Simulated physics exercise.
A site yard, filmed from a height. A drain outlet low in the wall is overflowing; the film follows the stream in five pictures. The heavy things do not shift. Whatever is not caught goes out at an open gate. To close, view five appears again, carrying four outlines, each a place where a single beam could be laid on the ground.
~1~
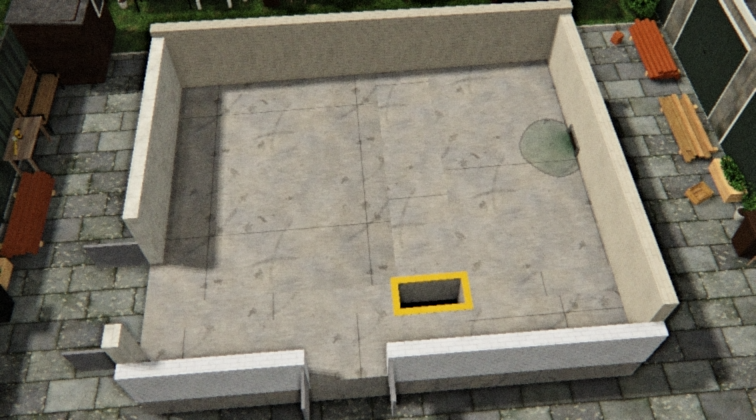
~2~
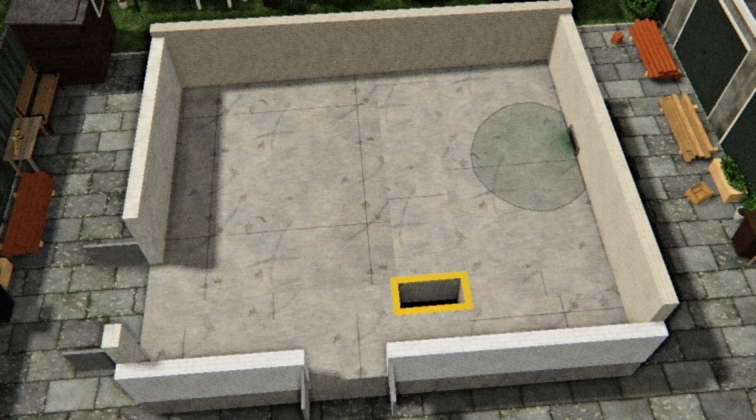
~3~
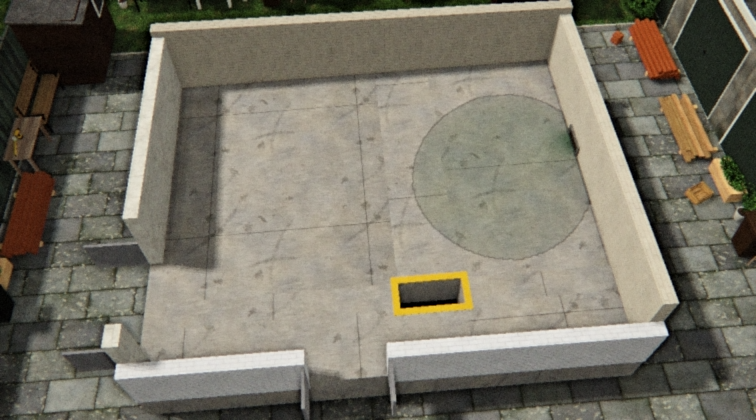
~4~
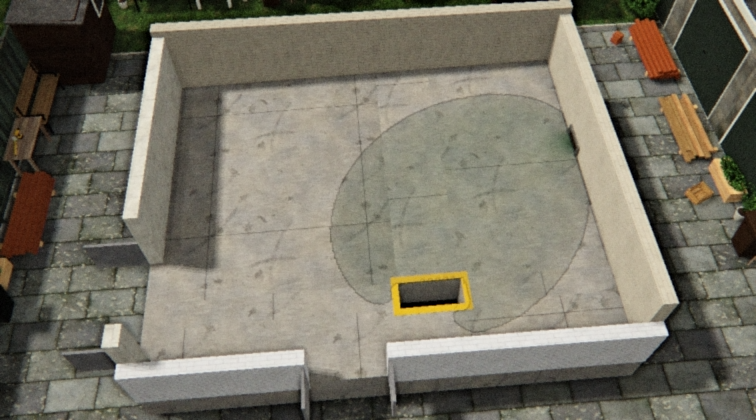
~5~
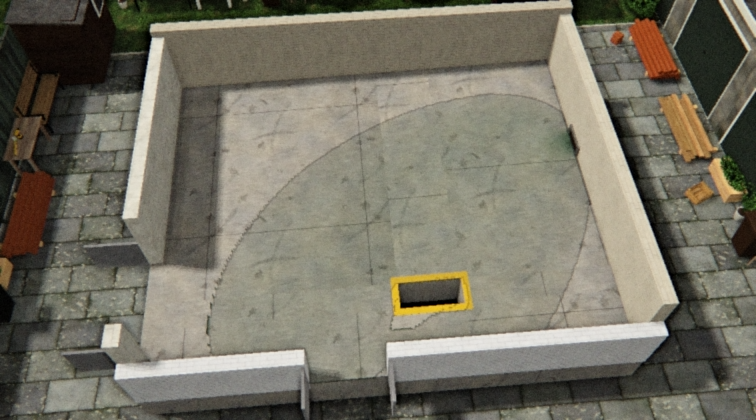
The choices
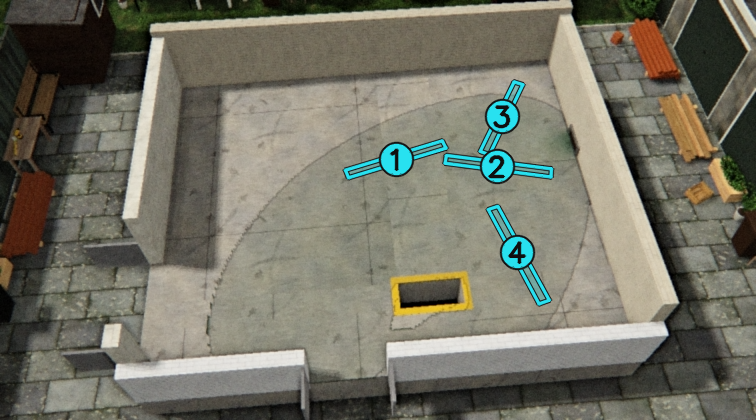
Walled site yard from above, a greenish wet patch spreading leftward from the right wall, reaching and surrounding a yellow-edged drain pit.
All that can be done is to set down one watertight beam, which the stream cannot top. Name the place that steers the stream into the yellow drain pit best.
The answer is position 3.
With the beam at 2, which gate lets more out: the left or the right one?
The left gate.
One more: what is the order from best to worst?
The order is 3, 1, 4, 2.
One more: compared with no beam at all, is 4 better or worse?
Position 4 is worse.
On the marked copy, 1 from (346, 173) to (444, 144); 2 from (445, 159) to (551, 172); 3 from (484, 153) to (518, 83); 4 from (493, 207) to (544, 302).
With 1, about 27 % of the stream goes into the yellow drain pit, about 73 % out by the gates.
With 2, about 8 % of the stream goes into the yellow drain pit, about 92 % out by the gates.
With 3, about 42 % of the stream goes into the yellow drain pit, about 58 % out by the gates.
With 4, about 12 % of the stream goes into the yellow drain pit, about 88 % out by the gates.
